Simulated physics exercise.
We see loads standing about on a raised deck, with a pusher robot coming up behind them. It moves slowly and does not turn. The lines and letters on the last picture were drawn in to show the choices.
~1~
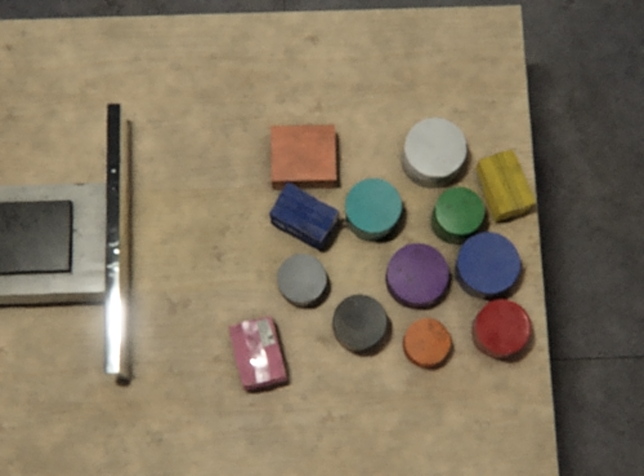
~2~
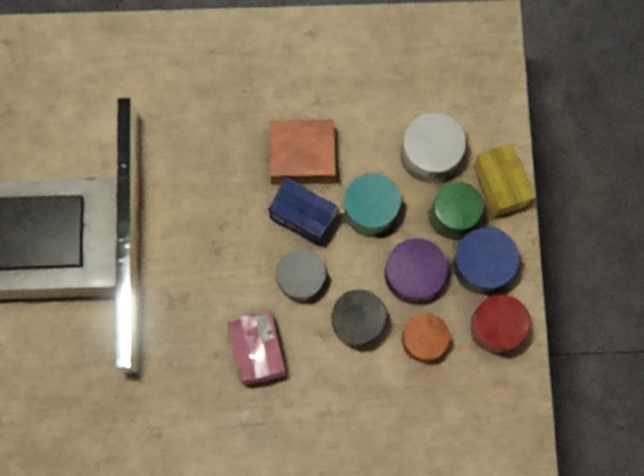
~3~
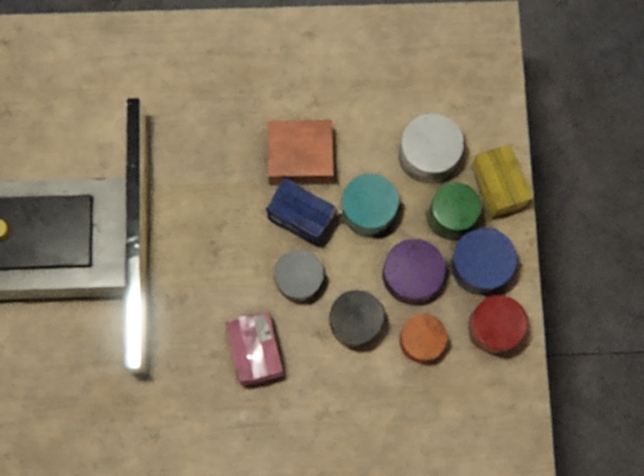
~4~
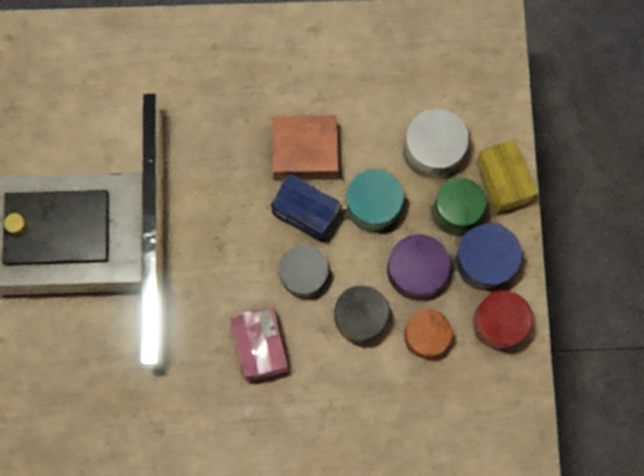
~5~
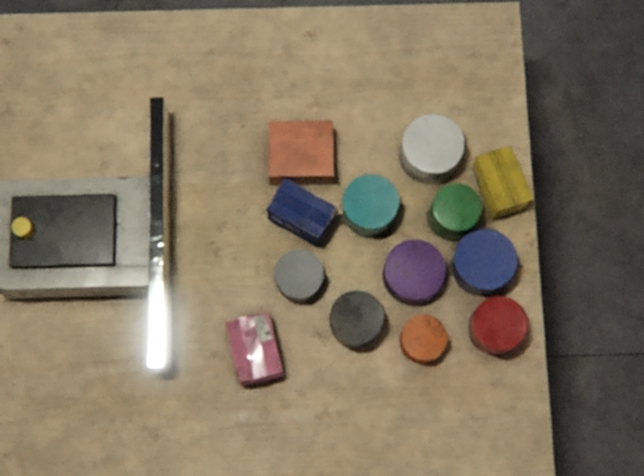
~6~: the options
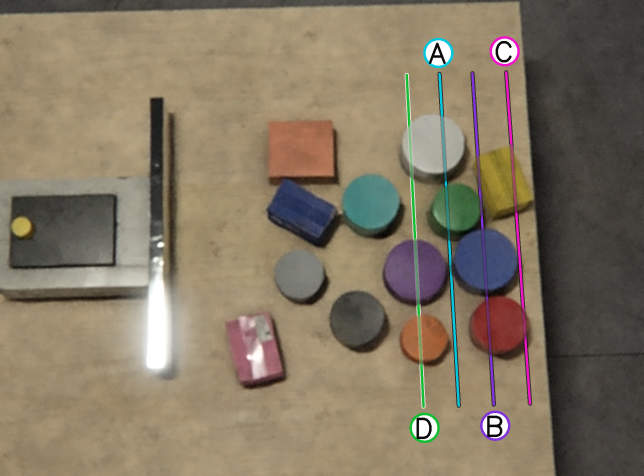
Pusher robot with a wide front bar creeping slowly right across a wooden tabletop towards a cluster of colourful, motionless blocks and discs.
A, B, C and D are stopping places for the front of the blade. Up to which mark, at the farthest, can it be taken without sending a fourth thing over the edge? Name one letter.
At D, and not beyond.
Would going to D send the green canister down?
By then, no.
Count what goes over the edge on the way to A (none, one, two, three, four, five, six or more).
In all, five.
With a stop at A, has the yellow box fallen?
Yes.
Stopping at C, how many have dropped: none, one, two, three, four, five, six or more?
In all, six or more.
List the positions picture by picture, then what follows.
Grey pail (302, 281); red pail (500, 330); green canister (457, 216), in the first picture.
Robot (38, 232); blue parcel (304, 212), in the second picture.
Robot (47, 232); turquoise pail (370, 206), in the third picture.
Robot (64, 227); yellow box (506, 176), in the fourth picture.
Robot (71, 230); white canister (431, 150); pink parcel (255, 349); blue pail (483, 263), in the fifth picture.
On the marked copy, A at (449, 234); B at (483, 233); C at (518, 232); D at (415, 235).
Following D. Soon after the start, robot (165, 228); pink parcel (284, 351); yellow box (502, 182).
Later, robot (259, 225); green canister (465, 213); orange canister (461, 361).
In the end, robot (329, 223); red pail over the edge; blue pail over the edge; three fallen.
As for the rest, A drops five; B drops eight; C drops thirteen.
